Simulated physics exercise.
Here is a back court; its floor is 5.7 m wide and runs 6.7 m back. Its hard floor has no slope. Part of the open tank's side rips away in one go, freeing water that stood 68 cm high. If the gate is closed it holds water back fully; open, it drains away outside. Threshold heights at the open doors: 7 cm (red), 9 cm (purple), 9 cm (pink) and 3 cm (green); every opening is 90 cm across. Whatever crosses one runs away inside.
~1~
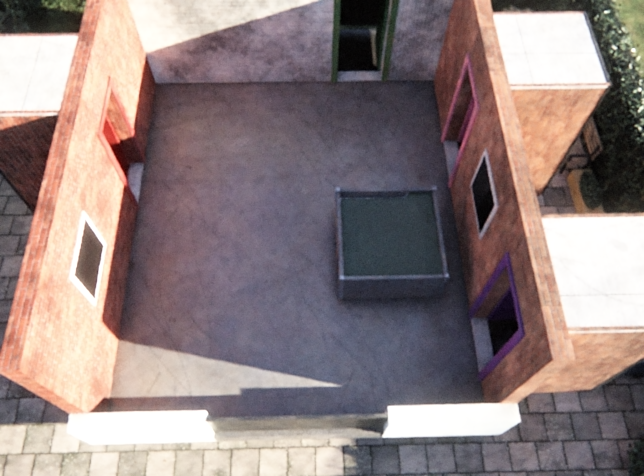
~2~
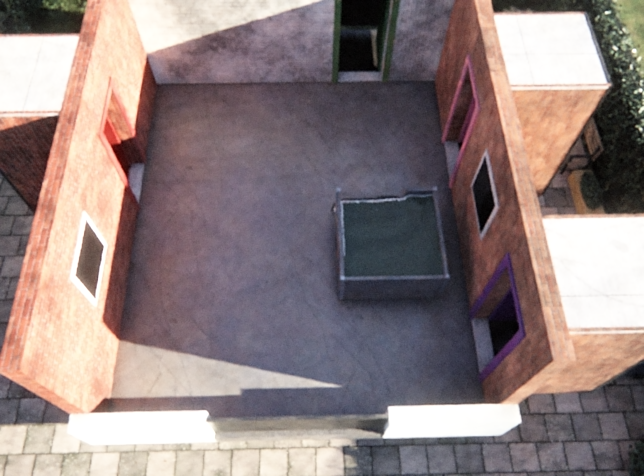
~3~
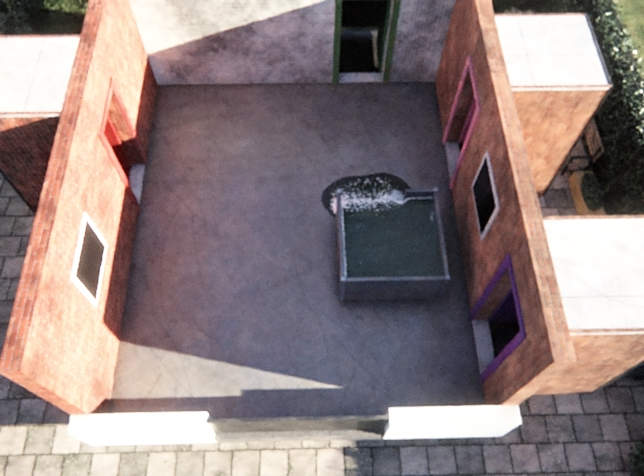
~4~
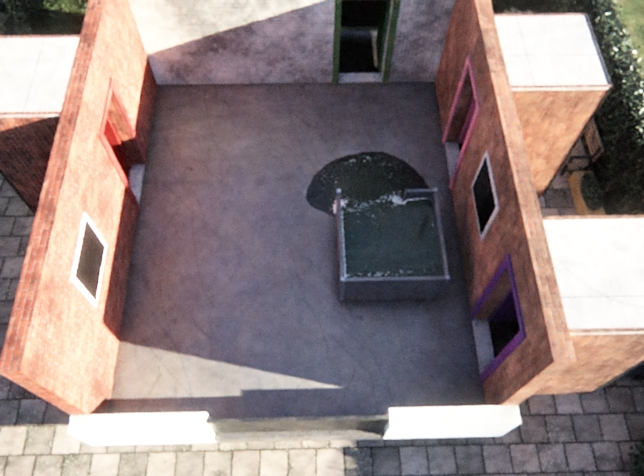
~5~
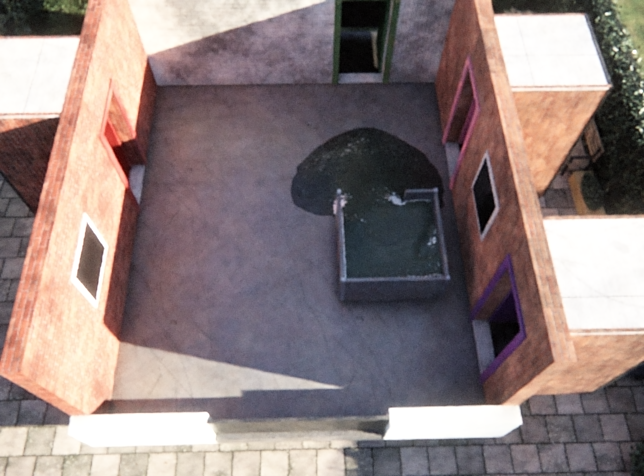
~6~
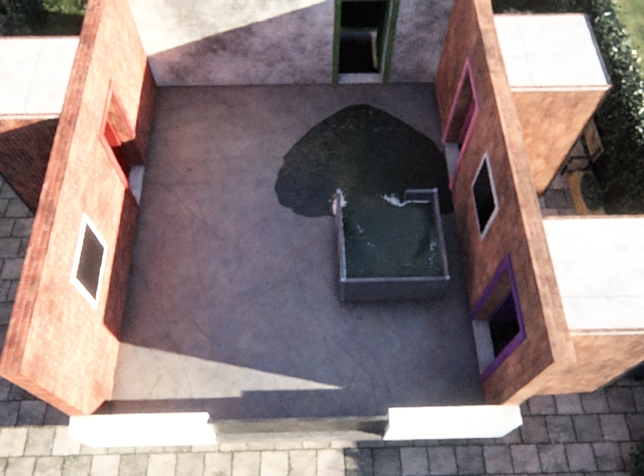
Dark water pouring from the far side of an open tank and spreading across the grey floor of a brick-walled court.
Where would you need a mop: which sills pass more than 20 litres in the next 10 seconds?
Within that time: At the red door it stays under the limit; at the purple door it keeps below the limit; at the pink door it does not reach the limit; at the green door it goes over the limit.
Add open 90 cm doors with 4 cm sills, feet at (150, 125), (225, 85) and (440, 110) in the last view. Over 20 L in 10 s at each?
In that order: Above, above, above.
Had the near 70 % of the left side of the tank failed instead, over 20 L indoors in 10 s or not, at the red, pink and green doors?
Then: Red past it, pink under, green not over.
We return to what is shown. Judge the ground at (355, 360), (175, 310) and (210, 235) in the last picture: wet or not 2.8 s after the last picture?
In turn: Still dry, still dry, still dry.
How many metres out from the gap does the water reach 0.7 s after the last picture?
Some 3.6 m out.
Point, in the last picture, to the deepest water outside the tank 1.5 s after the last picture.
Near (426, 103).
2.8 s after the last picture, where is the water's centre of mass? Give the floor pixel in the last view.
Near (328, 158).
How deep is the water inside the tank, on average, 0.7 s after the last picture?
Roughly 36 cm on average.
Then, 0.7 s after the last picture water covers 30 % of the floor and is deepest (32 cm) near (361, 212); red door not reached, purple door not reached, pink door 7 cm at the sill, 0 L in, green door 7 cm at the sill, 39 L in.
Then, 1.5 s after the last picture water covers 35 % of the floor and is deepest (28 cm) near (426, 103); red door not reached, purple door not reached, pink door 3 cm at the sill, 0 L in, green door 16 cm at the sill, 131 L in.
Then, 2.8 s after the last picture water covers 35 % of the floor and is deepest (22 cm) near (166, 86); red door not reached, purple door not reached, pink door 6 cm at the sill, 0 L in, green door 14 cm at the sill, 248 L in.
Then, 5.3 s after the last picture water covers 65 % of the floor and is deepest (13 cm) near (158, 87); red door 6 cm at the sill, 0 L in, purple door not reached, pink door 4 cm at the sill, 0 L in, green door 9 cm at the sill, 327 L in.
Then, 9.3 s after the last picture water covers 90 % of the floor and is deepest (8 cm) near (108, 426); red door 4 cm at the sill, 0 L in, purple door 2 cm at the sill, 0 L in, pink door 3 cm at the sill, 0 L in, green door 5 cm at the sill, 364 L in.
